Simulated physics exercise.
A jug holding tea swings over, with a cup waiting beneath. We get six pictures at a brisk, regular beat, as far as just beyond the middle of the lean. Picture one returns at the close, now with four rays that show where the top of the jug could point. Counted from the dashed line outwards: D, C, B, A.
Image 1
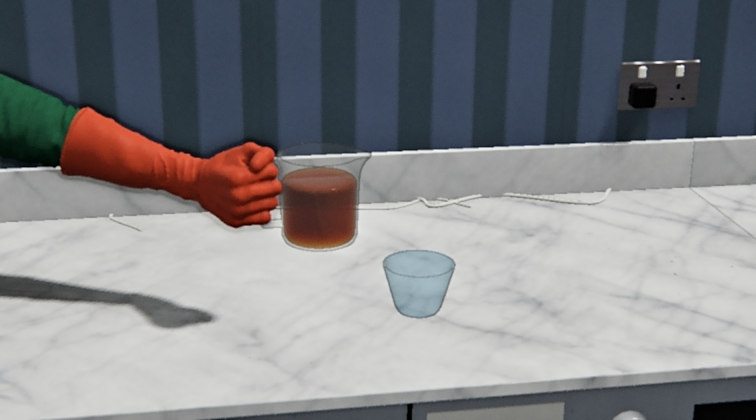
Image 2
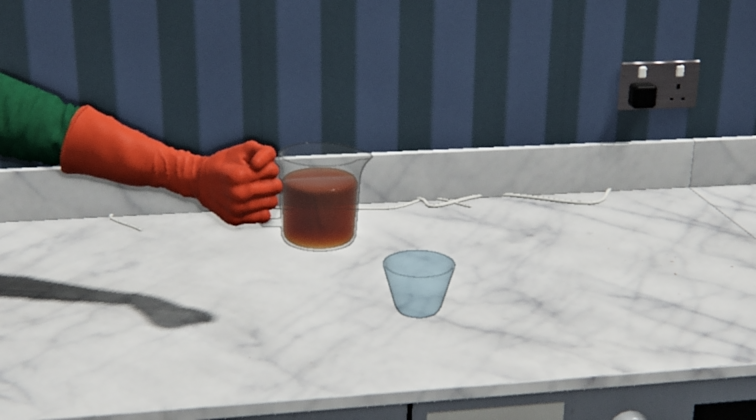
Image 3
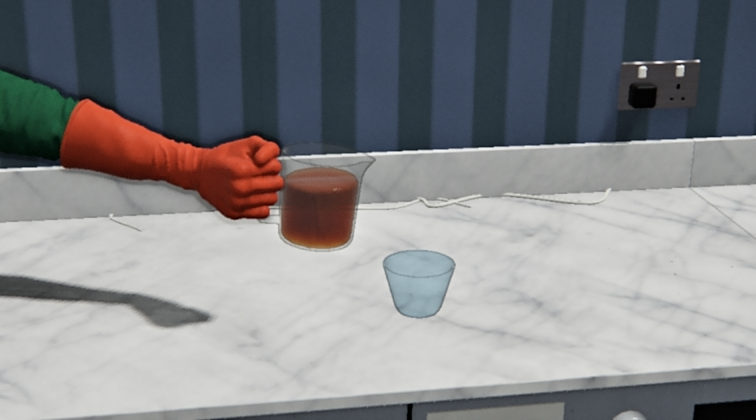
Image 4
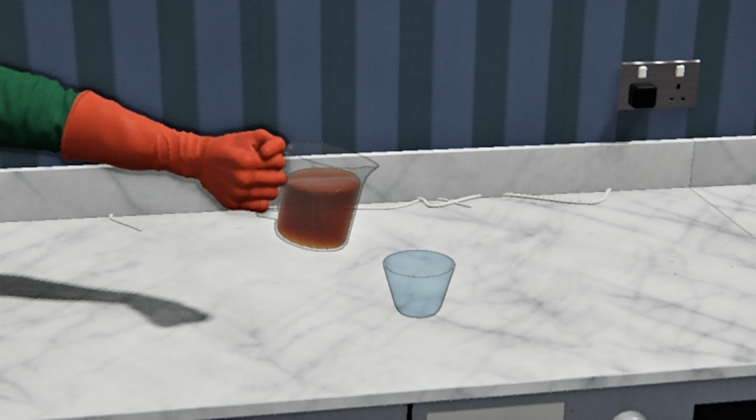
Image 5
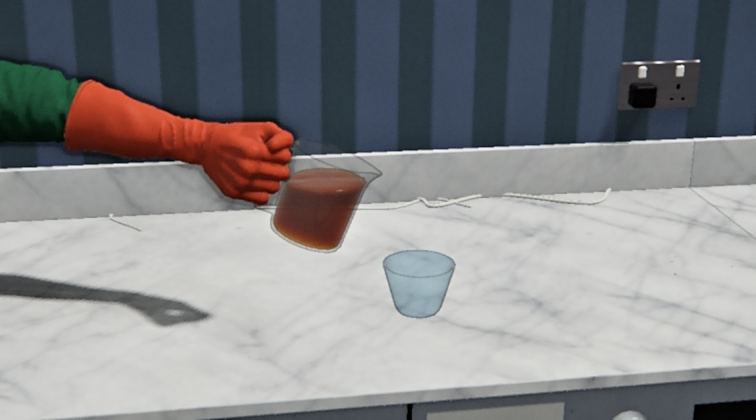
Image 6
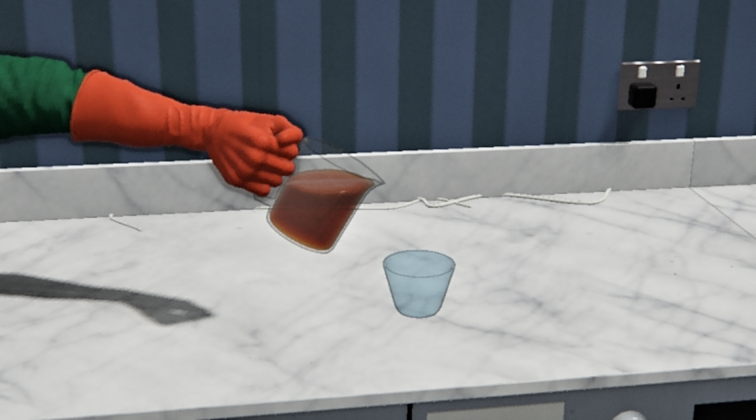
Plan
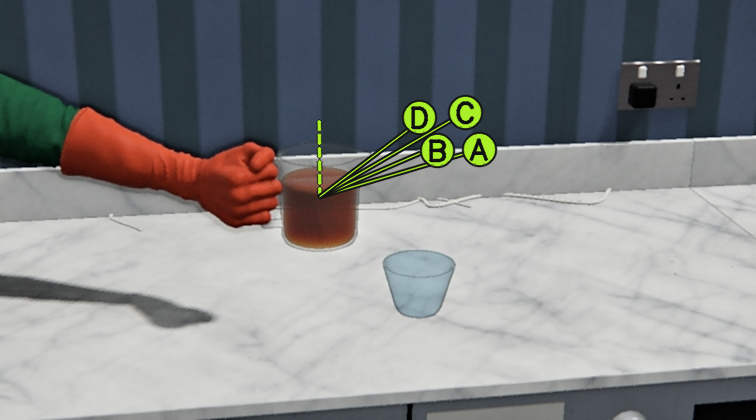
On a marble countertop against a striped wall, a red-gloved hand holds a glass jug of reddish-brown liquid upright near a small blue cup, then gradually tilts the jug to the right, the liquid staying inside.
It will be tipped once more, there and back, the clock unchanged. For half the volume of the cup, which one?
The answer is line D.
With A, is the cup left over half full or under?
Over half.
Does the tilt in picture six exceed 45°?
No.
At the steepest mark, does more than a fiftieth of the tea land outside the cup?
Yes.
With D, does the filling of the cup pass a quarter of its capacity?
Yes, clearly.
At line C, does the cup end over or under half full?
Over half.
On the marked copy, A at (463, 154); B at (420, 153); C at (450, 120); D at (407, 130).
With A, the cup ends with about 89 % of what it can hold; 25 % of the tea is spilt.
With B, the cup ends with about 90 % of what it can hold; 11 % of the tea is spilt.
With C, the cup ends with about 74 % of what it can hold; 4 % of the tea is spilt.
With D, the cup ends with about 46 % of what it can hold; 4 % of the tea is spilt.
